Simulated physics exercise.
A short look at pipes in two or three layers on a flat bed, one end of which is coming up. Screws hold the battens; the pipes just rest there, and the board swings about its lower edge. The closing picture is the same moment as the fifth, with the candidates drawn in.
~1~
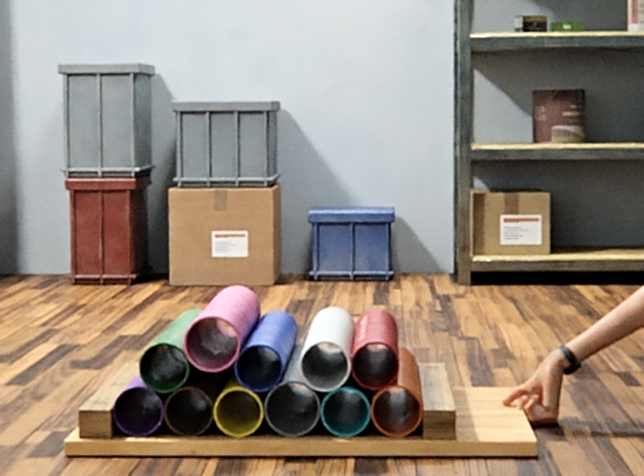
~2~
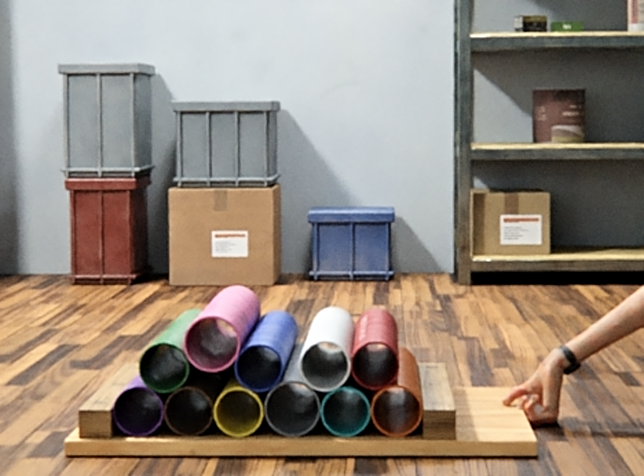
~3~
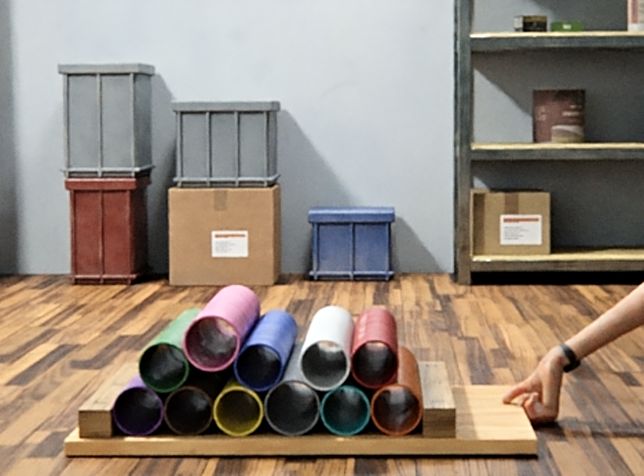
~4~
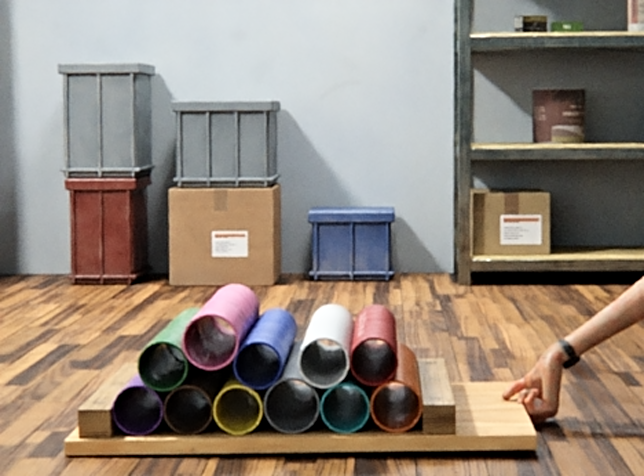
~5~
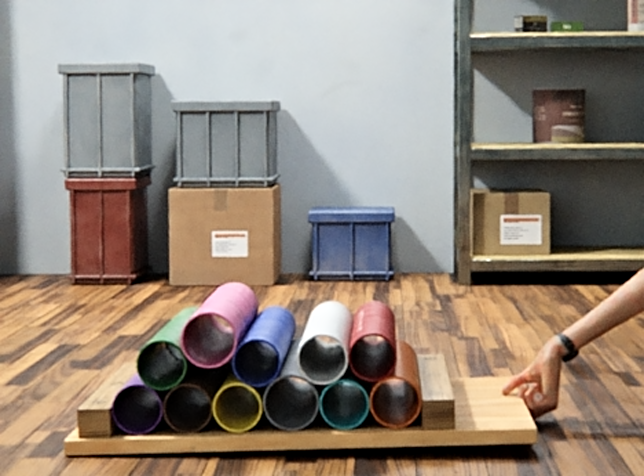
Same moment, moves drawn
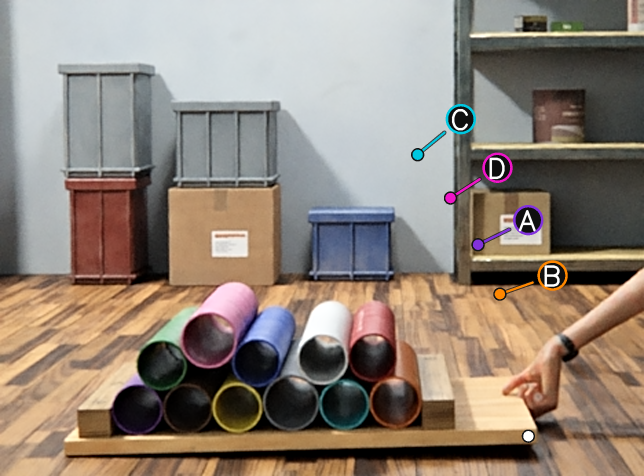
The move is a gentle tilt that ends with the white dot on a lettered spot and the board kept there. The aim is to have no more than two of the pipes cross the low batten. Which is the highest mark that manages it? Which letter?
It can be raised to B.
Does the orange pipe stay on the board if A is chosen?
Yes.
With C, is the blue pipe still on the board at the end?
The blue pipe: No.
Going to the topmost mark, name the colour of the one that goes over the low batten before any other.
The green one.
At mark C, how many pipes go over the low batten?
The count is five.
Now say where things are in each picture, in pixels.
The first picture shows blue pipe (259, 368); green pipe (164, 367); red pipe (375, 365).
The second picture shows red pipe (375, 365); pink pipe (212, 343).
The third picture shows board (307, 404); orange pipe (397, 410); red pipe (375, 364); grey pipe (292, 408).
The fourth picture shows board (307, 402); purple pipe (138, 410); brown pipe (189, 410).
The fifth picture shows board (307, 399); purple pipe (137, 409); brown pipe (188, 409).
On the marked copy, A at (478, 245); B at (500, 294); C at (418, 155); D at (451, 198); the white dot at (528, 436).
Taking B. A third of the way, board at 14°.
Two thirds of the way, board at 19°.
When it is over, board at 19°, two over the low batten (green, pink).
As for the rest, A five over the low batten; C five over the low batten; D five over the low batten.
